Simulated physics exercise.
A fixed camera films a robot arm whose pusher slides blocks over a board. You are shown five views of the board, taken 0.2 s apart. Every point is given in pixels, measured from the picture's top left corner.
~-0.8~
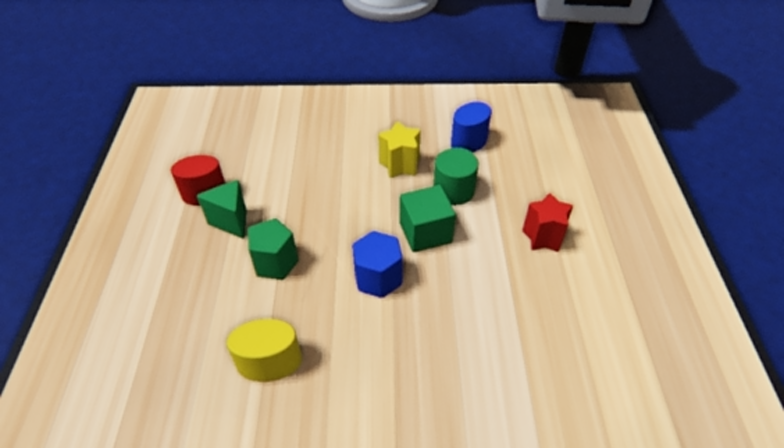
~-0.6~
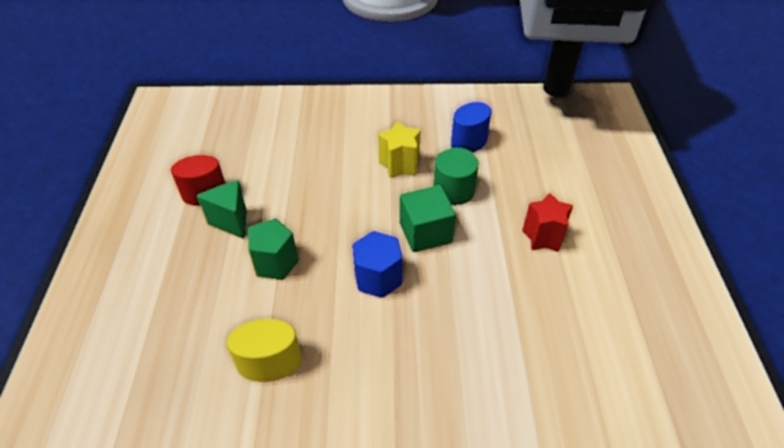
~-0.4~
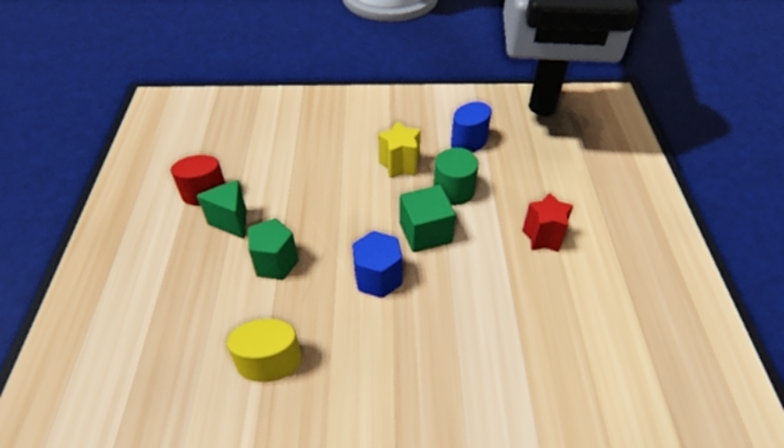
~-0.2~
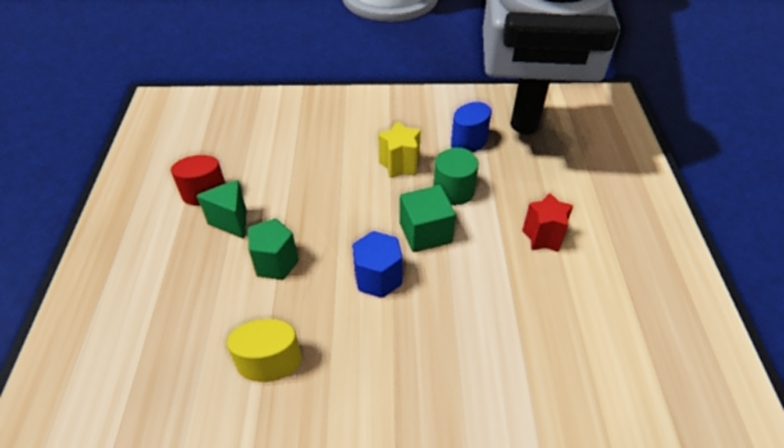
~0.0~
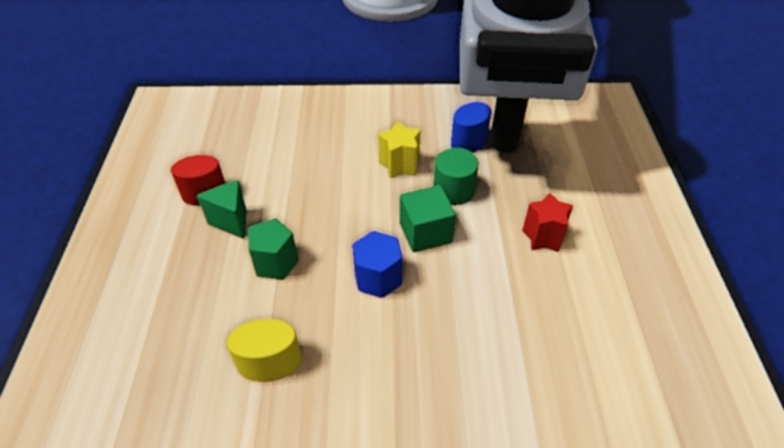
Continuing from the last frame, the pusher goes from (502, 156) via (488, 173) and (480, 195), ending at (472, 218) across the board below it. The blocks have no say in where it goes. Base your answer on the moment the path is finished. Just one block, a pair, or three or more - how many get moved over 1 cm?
I'm going with one.
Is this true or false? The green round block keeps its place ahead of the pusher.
Verdict: False.
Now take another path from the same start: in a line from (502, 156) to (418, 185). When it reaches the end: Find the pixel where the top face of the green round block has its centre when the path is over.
It is at (436, 181).
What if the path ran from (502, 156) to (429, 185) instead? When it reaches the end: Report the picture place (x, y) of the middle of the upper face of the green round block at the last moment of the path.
Located at (437, 183).
On the path given first. Halfway along, pusher at (485, 171); green round block at (453, 164).
At the end, pusher at (474, 205); green square block at (423, 206); green round block at (442, 171); blue oval not moved.
